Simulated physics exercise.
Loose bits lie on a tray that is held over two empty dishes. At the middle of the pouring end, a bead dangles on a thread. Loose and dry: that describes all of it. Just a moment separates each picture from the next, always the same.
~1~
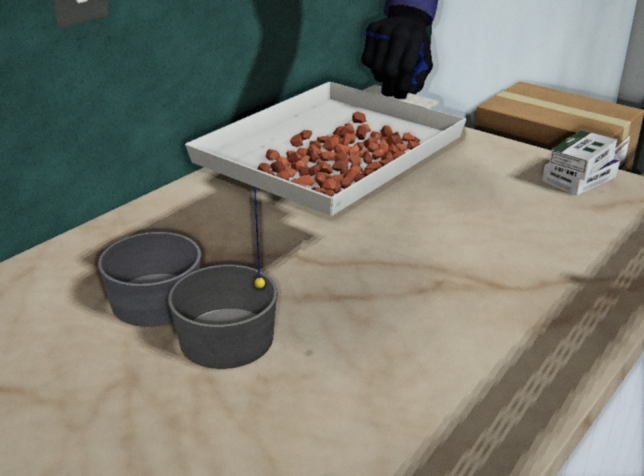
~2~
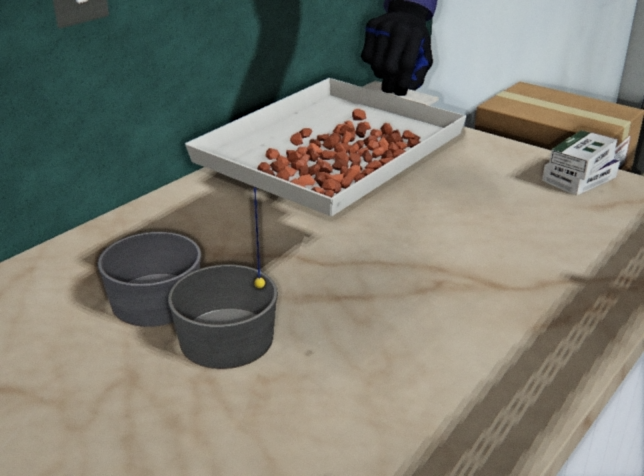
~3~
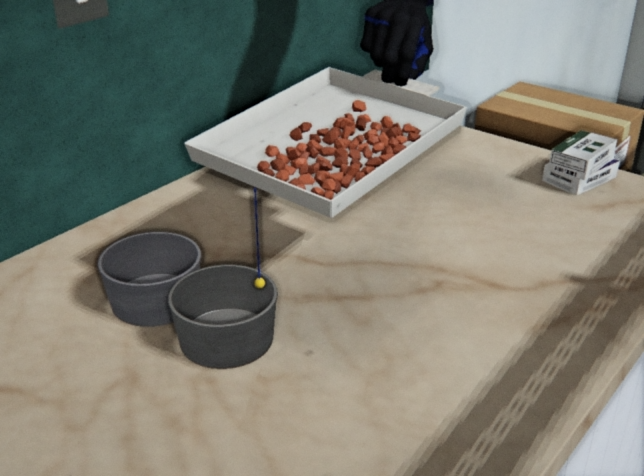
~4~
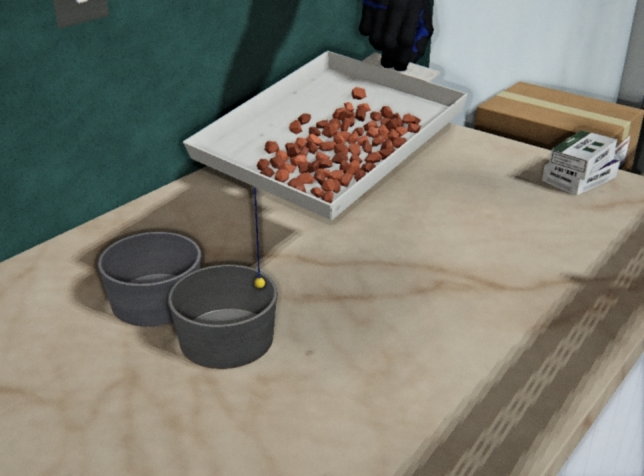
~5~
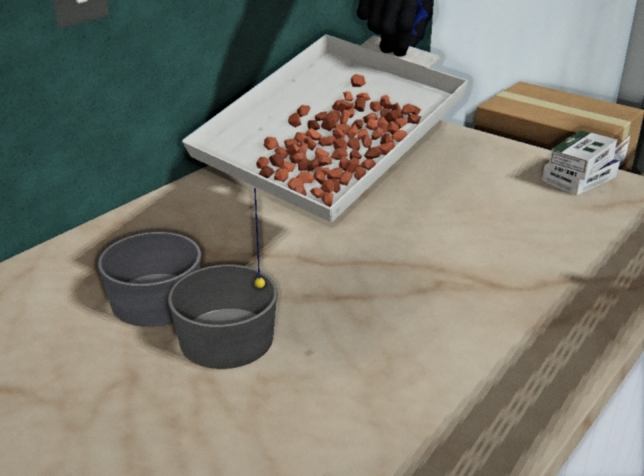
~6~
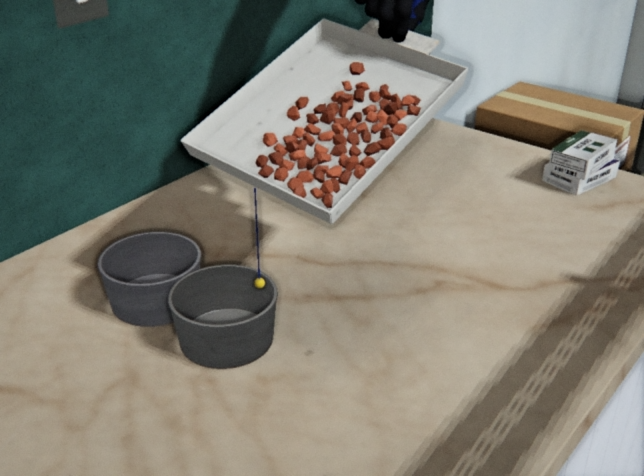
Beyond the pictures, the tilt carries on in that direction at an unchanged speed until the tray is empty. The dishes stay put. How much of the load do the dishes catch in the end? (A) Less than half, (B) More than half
A.
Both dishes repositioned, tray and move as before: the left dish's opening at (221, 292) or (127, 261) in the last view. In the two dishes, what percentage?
It would be roughly 80 per cent, followed by roughly 10 per cent.
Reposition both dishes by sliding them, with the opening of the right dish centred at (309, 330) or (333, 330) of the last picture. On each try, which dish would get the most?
Well, the right-side one at the first spot and the right-side one at the second.
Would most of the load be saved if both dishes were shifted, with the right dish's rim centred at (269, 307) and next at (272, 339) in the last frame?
Place 1: Lower than half; place 2: Higher than half.
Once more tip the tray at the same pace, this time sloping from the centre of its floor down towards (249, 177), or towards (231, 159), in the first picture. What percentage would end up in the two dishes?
Well, 60 percent for one and then 70 percent for the other.
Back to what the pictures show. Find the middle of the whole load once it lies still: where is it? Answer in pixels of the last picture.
The centre ends up roughly at (282, 403).
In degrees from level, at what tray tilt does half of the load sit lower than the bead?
It is at around 105 degrees by then.
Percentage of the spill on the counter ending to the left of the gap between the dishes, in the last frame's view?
It works out to some 20 per cent.
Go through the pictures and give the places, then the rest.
In the first picture, corners of the pouring end near (191, 144) and (331, 195), level; middle of the load near (342, 159), bits of crushed brick; left dish near (114, 297); right dish near (187, 337); bead on its thread near (260, 283).
In the second picture, corners of the pouring end near (191, 143) and (331, 196), level; middle of the load near (342, 158).
In the third picture, corners of the pouring end near (190, 142) and (331, 198), tipped barely, lowest at the right corner; middle of the load near (342, 155).
In the fourth picture, corners of the pouring end near (189, 141) and (330, 202), tipped a little, lowest at the right corner; middle of the load near (342, 149).
In the fifth picture, corners of the pouring end near (187, 140) and (330, 205), tipped a little, lowest at the right corner; middle of the load near (341, 145).
In the sixth picture, corners of the pouring end near (186, 139) and (329, 208), tipped clearly, lowest at the right corner; middle of the load near (340, 140); left dish near (114, 297); right dish near (187, 337).
Shortly afterwards, tray tipped steeply; all but a few on the tray; only a few in the air.
Next, tray tipped past a quarter turn; near a quarter on the tray; only a few in the right dish; near half outside both; near a quarter in the air.
Some moments later, tray tipped past a quarter turn; a little in the right dish; all but a few outside both.
In the end, tray tipped past a quarter turn; a little in the right dish; none at all in the left dish; all but a few outside both.
